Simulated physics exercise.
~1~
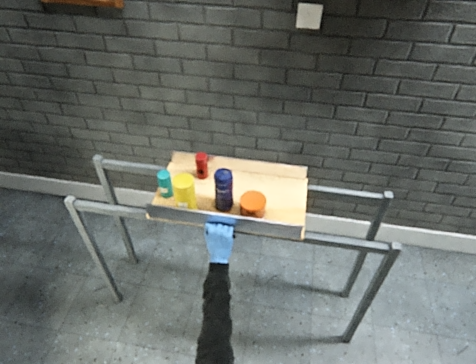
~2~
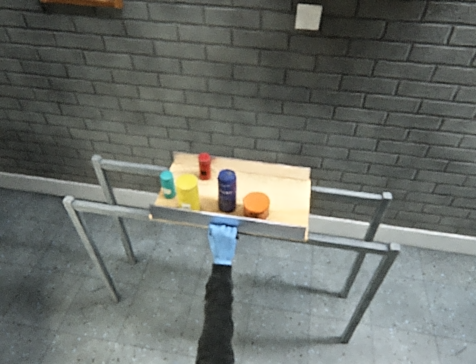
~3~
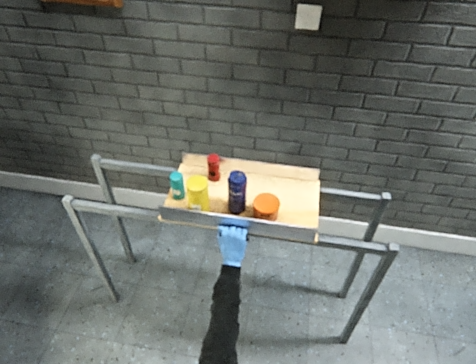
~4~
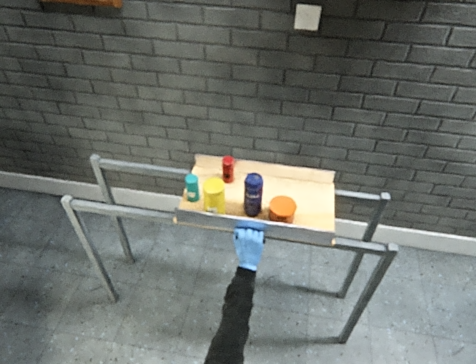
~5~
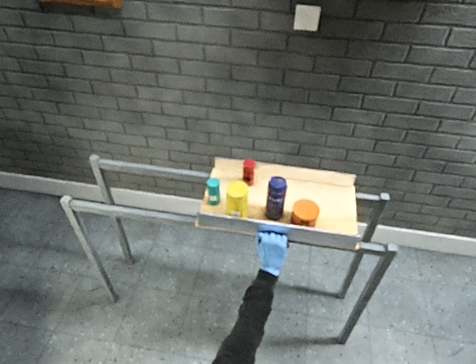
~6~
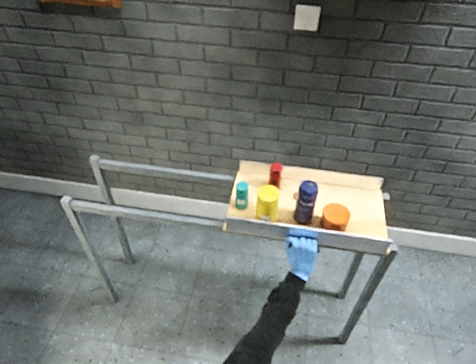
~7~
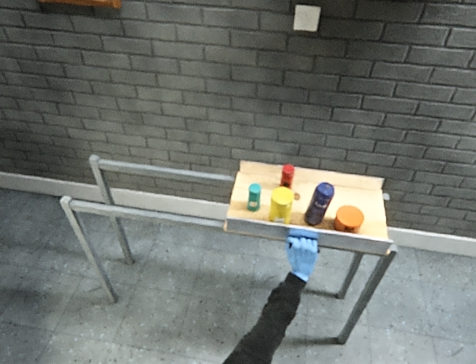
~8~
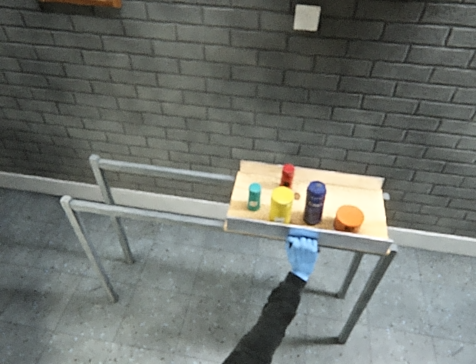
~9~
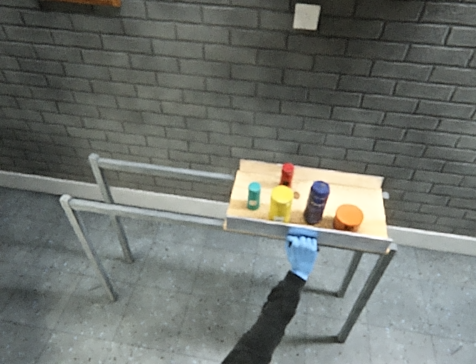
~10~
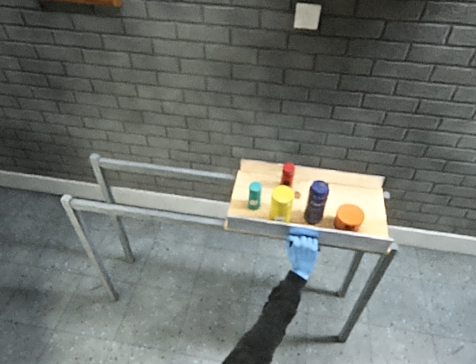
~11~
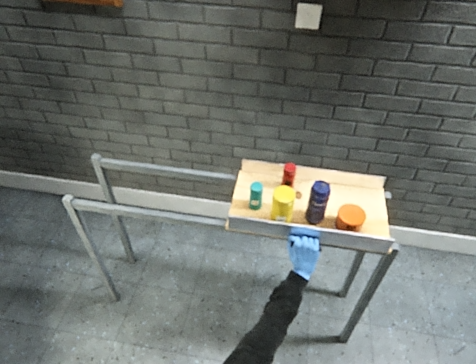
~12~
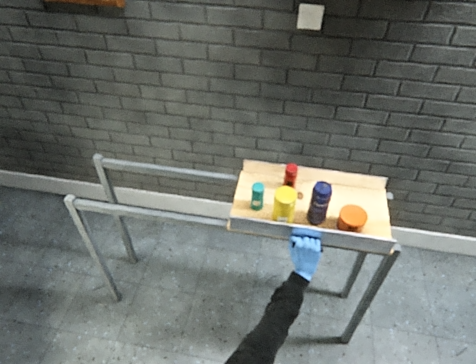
At the start, a wooden tray holding a turquoise shaker, a yellow jar, a red shaker, a blue can and an orange tub sits midway along a metal frame before a grey brick wall. A blue-gloved hand in a dark sleeve grips its front edge. The hand moves the tray to the right, slowly at first and then faster. The tray stops at the right end of the frame, and the objects shift slightly on it, the blue can rocking a little. Finally, all five rest upright on the still tray, the hand still at its edge.
